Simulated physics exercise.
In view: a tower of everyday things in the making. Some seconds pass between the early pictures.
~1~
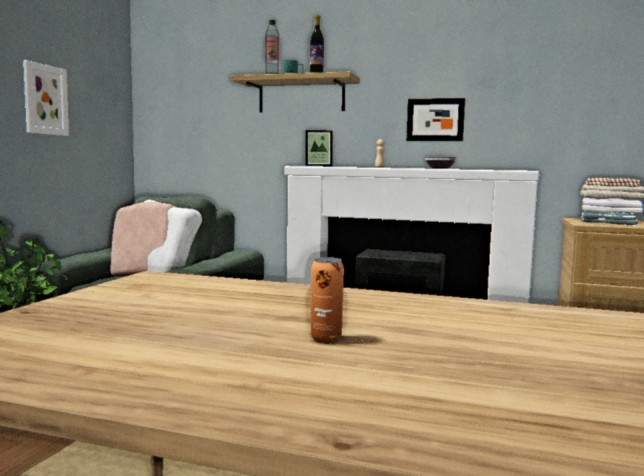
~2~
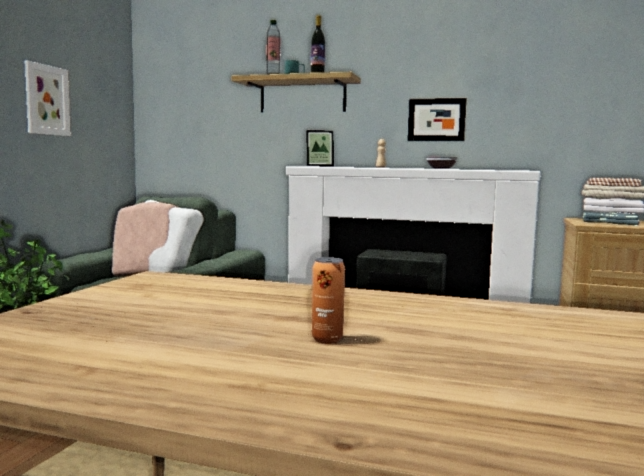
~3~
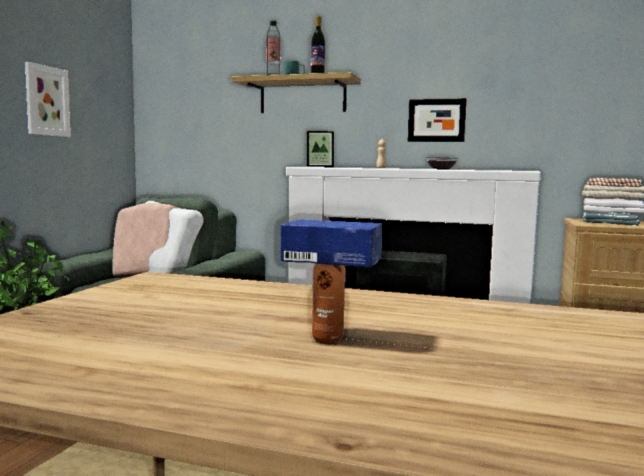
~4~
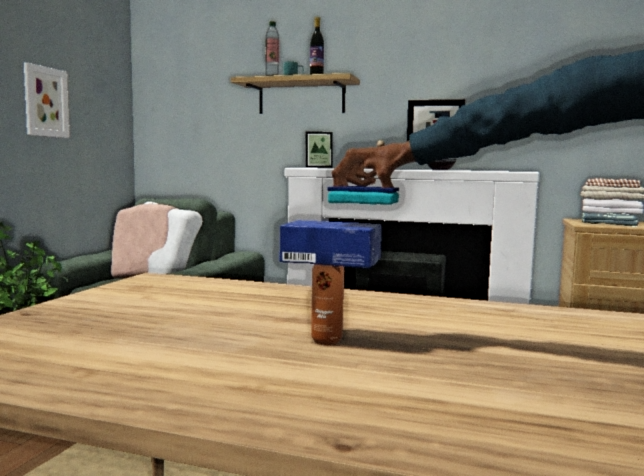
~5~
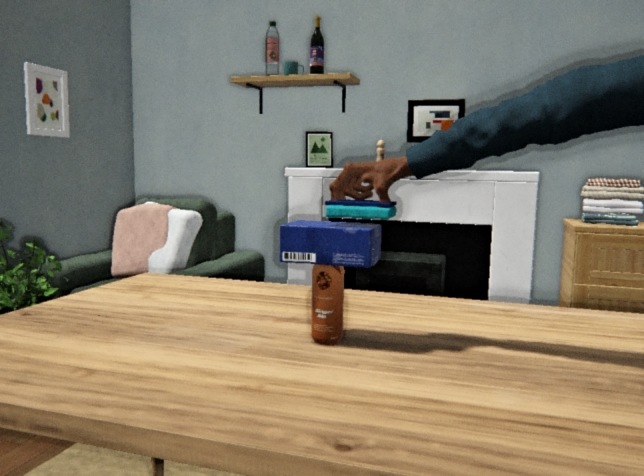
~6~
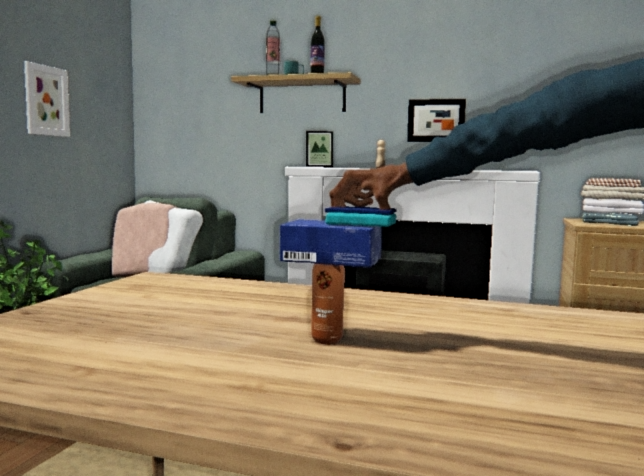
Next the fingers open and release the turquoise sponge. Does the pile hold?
Here the pile holds.
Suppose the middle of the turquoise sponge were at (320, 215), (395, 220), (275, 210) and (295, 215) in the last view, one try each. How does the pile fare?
First try: It holds; second try: It comes apart; third try: It loses its balance; fourth try: It keeps its balance.
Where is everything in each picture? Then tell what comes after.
In the first picture, the last thing is not in view yet.
In the second picture, the last thing is not in view yet.
In the third picture, the last thing is not in view yet; blue box (333, 242).
In the fourth picture, coming down; turquoise sponge (364, 195); blue box (332, 243).
In the fifth picture, coming down; turquoise sponge (361, 209); blue box (332, 242).
In the sixth picture, in place under the hand; turquoise sponge (361, 216); blue box (332, 242).
Then, 0.20 s after the last picture, nothing has stirred.
Then, 0.70 s after the last picture, turquoise sponge resting near (361, 217).
At rest, all 3 in place. Seen from the same camera at the end, turquoise sponge near (361, 217). The pile keeps its balance.
